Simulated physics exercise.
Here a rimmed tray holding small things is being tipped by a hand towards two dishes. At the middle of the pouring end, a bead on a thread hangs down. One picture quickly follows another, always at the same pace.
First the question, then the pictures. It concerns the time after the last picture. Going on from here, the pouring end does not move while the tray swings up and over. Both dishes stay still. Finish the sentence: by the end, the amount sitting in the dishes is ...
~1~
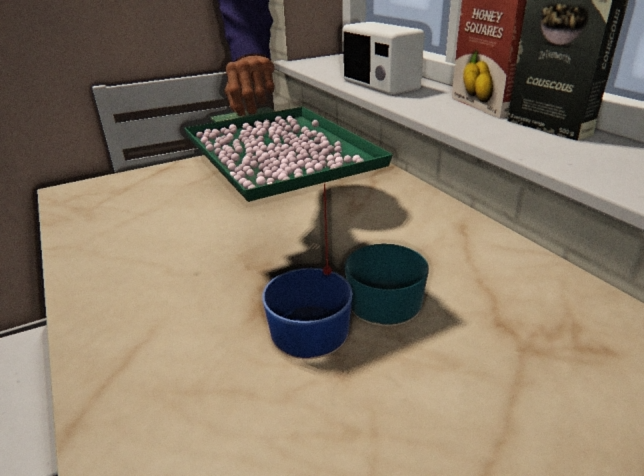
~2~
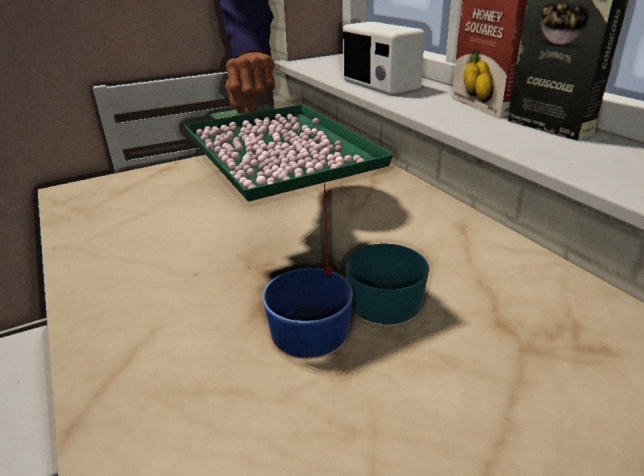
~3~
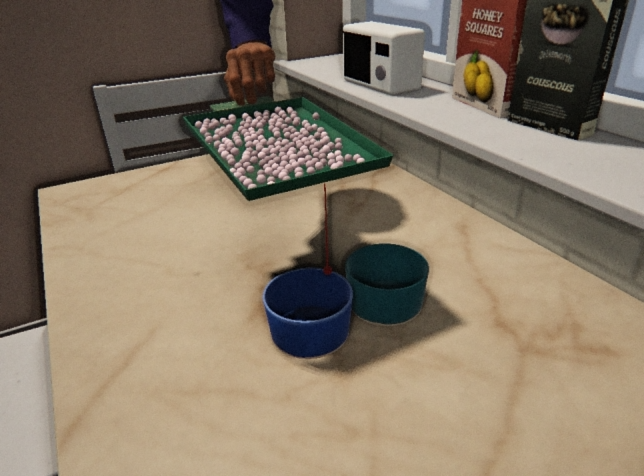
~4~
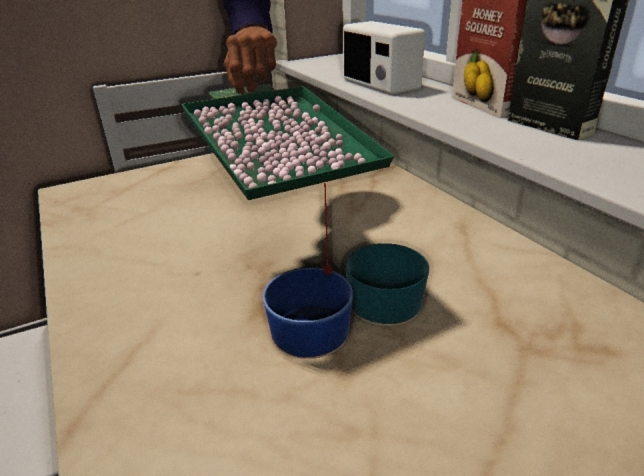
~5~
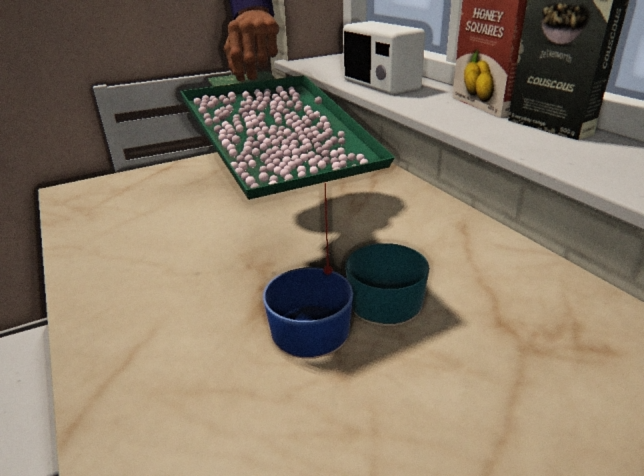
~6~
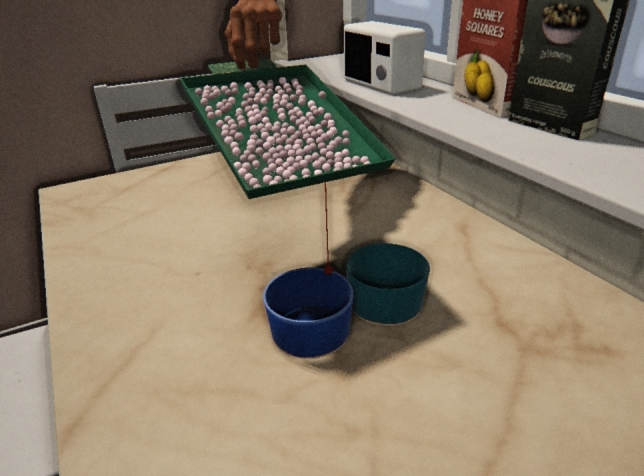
... between one and two thirds of what the tray held.
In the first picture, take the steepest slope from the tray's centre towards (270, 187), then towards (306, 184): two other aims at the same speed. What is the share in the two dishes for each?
The first try gives close to 40 percent; the next gives 40 percent.
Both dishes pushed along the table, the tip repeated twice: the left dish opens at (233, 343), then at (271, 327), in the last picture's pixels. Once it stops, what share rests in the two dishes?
Approximately 40 percent, followed by approximately 70 percent.
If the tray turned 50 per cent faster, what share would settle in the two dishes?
Around 40 in every hundred.
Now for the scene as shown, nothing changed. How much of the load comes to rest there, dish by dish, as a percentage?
So the left dish gets 20 % of the load, while the right one gets 30 %.
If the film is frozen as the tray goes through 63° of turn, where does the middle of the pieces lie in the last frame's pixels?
I'd mark the middle close to (332, 164).
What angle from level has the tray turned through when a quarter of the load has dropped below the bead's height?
80°, roughly.
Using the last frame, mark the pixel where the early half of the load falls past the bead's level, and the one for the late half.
First near (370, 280), later near (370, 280).
Soon, tray tipped steeply; most on the tray; a stray few in the left dish; a stray few in the right dish; a stray few outside both; a small part in the air.
A while on, tray tipped past a quarter turn; a stray few on the tray; about a quarter in the left dish; about a quarter in the right dish; about a third outside both; a small part in the air.
Towards the end, tray tipped past a quarter turn; about a quarter in the left dish; about a third in the right dish; about half outside both.
Finally, tray tipped past a quarter turn; about a quarter in the left dish; about a third in the right dish; about half outside both.
